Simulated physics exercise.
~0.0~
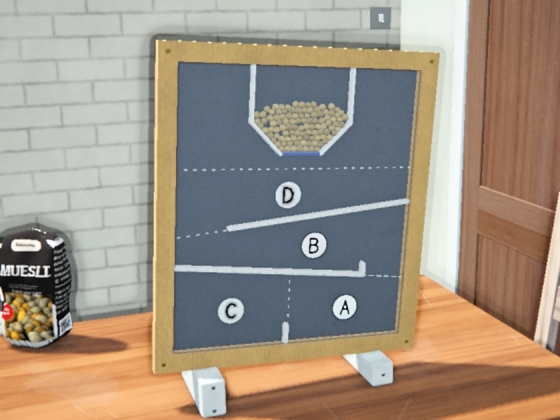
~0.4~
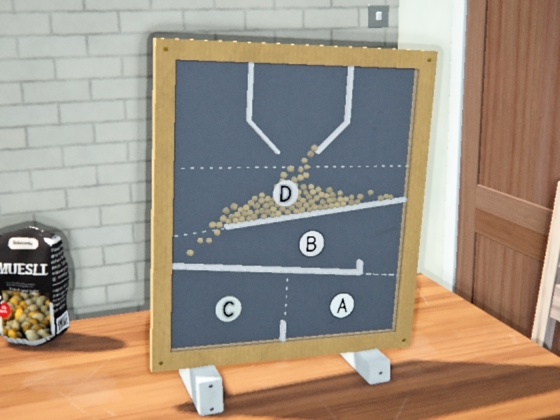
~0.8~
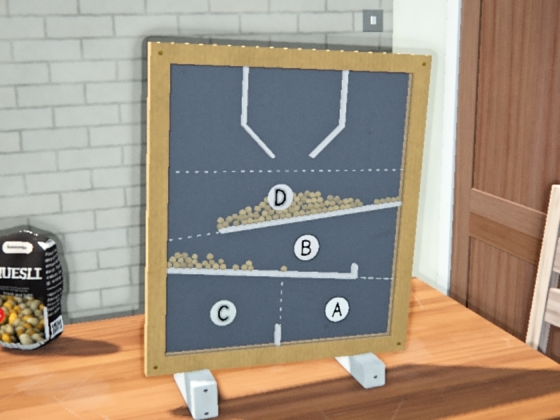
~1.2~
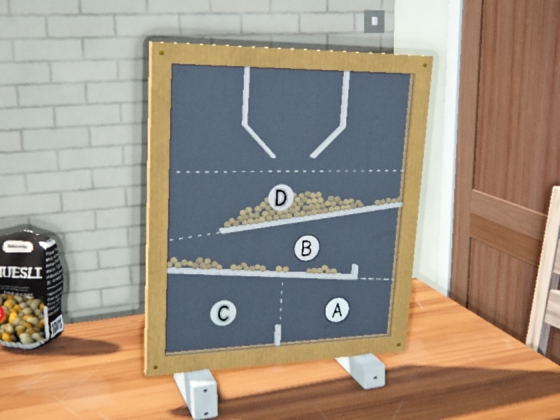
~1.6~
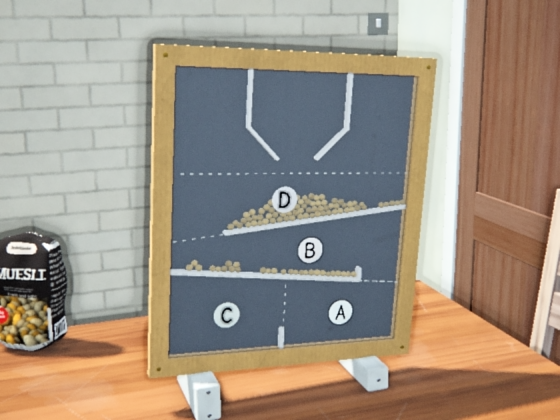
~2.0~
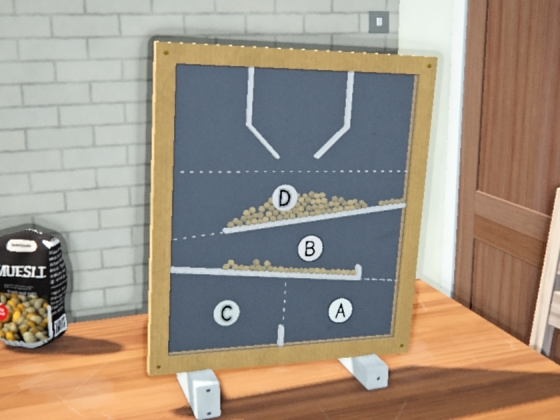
Pale wooden beads dropped from the hopper at the top of an upright box onto the sloping ledge at D, where most stayed heaped, while some spilled off its left end and spread rightward along the ledge below, settling under B.
